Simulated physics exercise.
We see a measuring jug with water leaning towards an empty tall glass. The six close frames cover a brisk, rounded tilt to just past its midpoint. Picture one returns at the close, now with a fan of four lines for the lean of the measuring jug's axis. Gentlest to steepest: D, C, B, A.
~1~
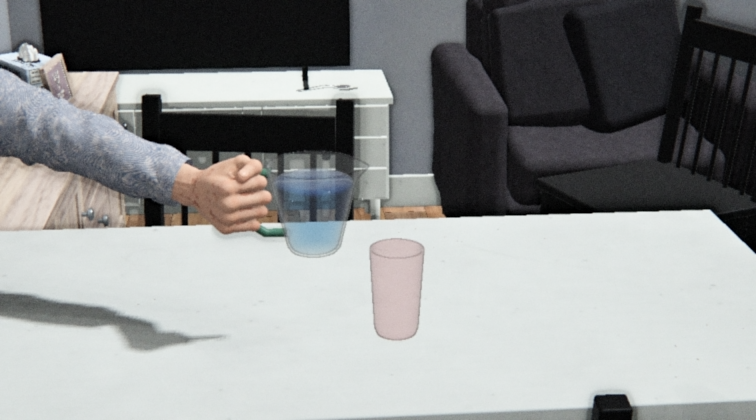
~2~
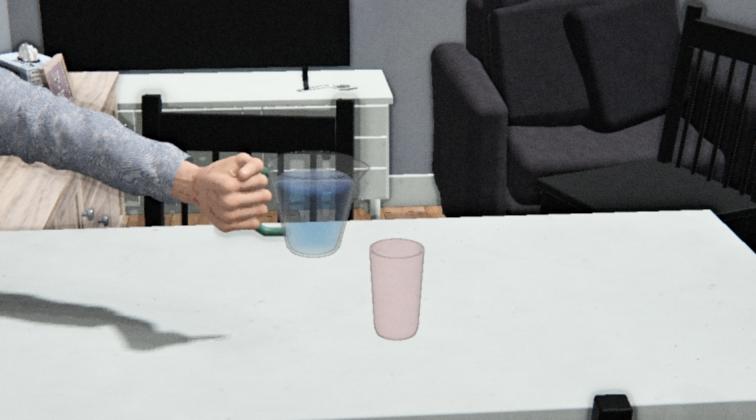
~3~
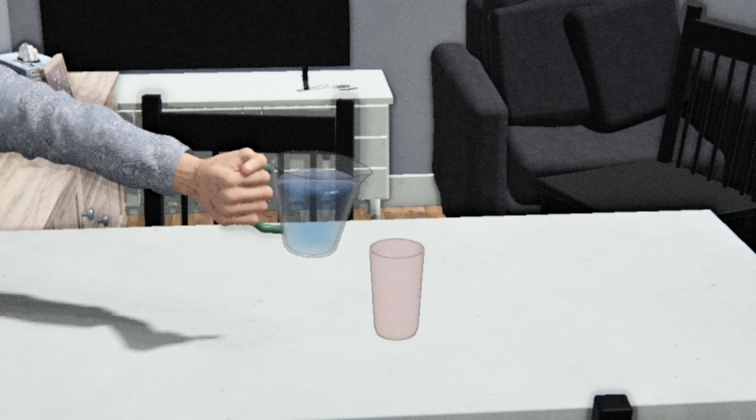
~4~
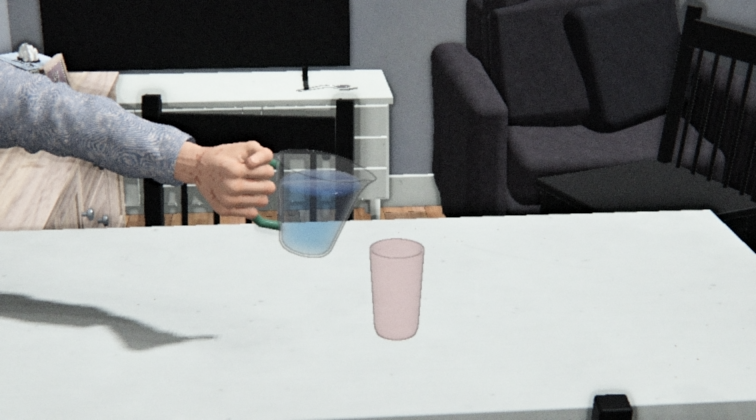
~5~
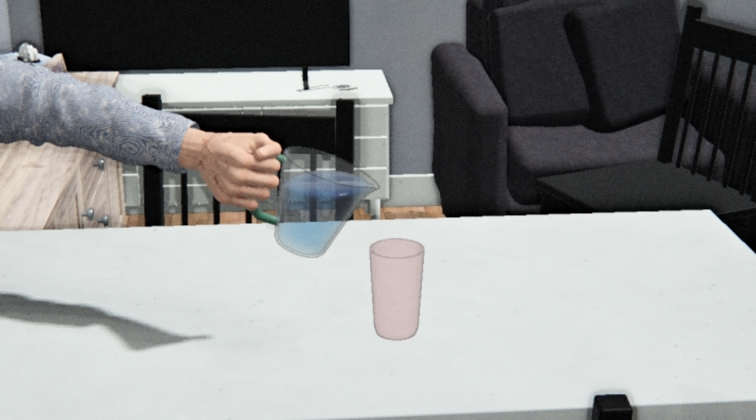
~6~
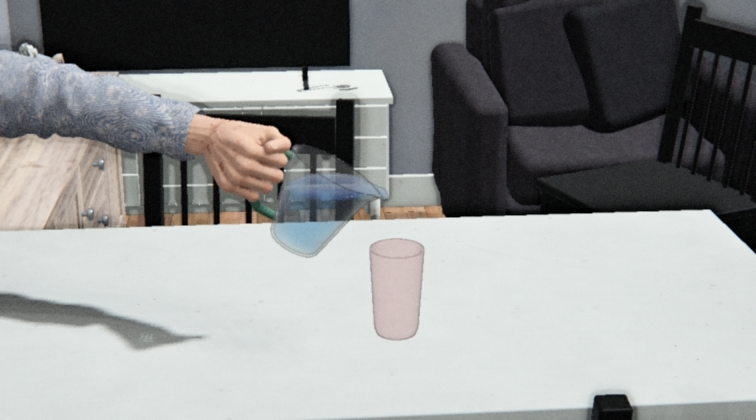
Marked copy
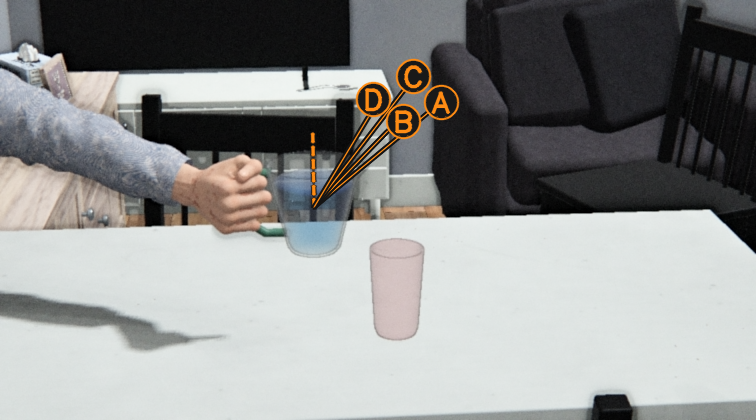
The clip opens on a hand at the left holding a clear measuring jug of blue-tinted water upright above a white table, beside an empty, tall pink glass. The hand then gradually tilts the jug to the right, and the water shifts toward the lip and just reaches over it.
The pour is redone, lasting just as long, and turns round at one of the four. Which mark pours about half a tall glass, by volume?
Go for B.
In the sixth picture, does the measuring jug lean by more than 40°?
No, it does not.
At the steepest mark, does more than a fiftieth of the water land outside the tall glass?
No, it does not.
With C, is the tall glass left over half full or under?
Under half.
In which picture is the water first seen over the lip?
In picture 6.
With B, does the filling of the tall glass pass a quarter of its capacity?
Yes.
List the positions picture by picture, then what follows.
Upright, lip at (368, 166); rim of the tall glass round (397, 248); nothing has left yet.
Upright, lip at (369, 167); nothing has left yet.
Tipped about 6°, lip at (372, 171); nothing has left yet.
Tipped about 12°, lip at (375, 177); nothing has left yet.
Tipped about 21°, lip at (379, 186); nothing has left yet.
Tipped about 29°, lip at (381, 195); water is over the lip, down to (381, 195).
On the marked copy, A at (427, 112); B at (387, 130); C at (403, 90); D at (368, 116).
Choosing A, the tall glass ends with about 65 % of what it can hold.
Choosing B, the tall glass ends with about 48 % of what it can hold.
Choosing C, the tall glass ends with about 33 % of what it can hold.
Choosing D, the tall glass ends with about 19 % of what it can hold.
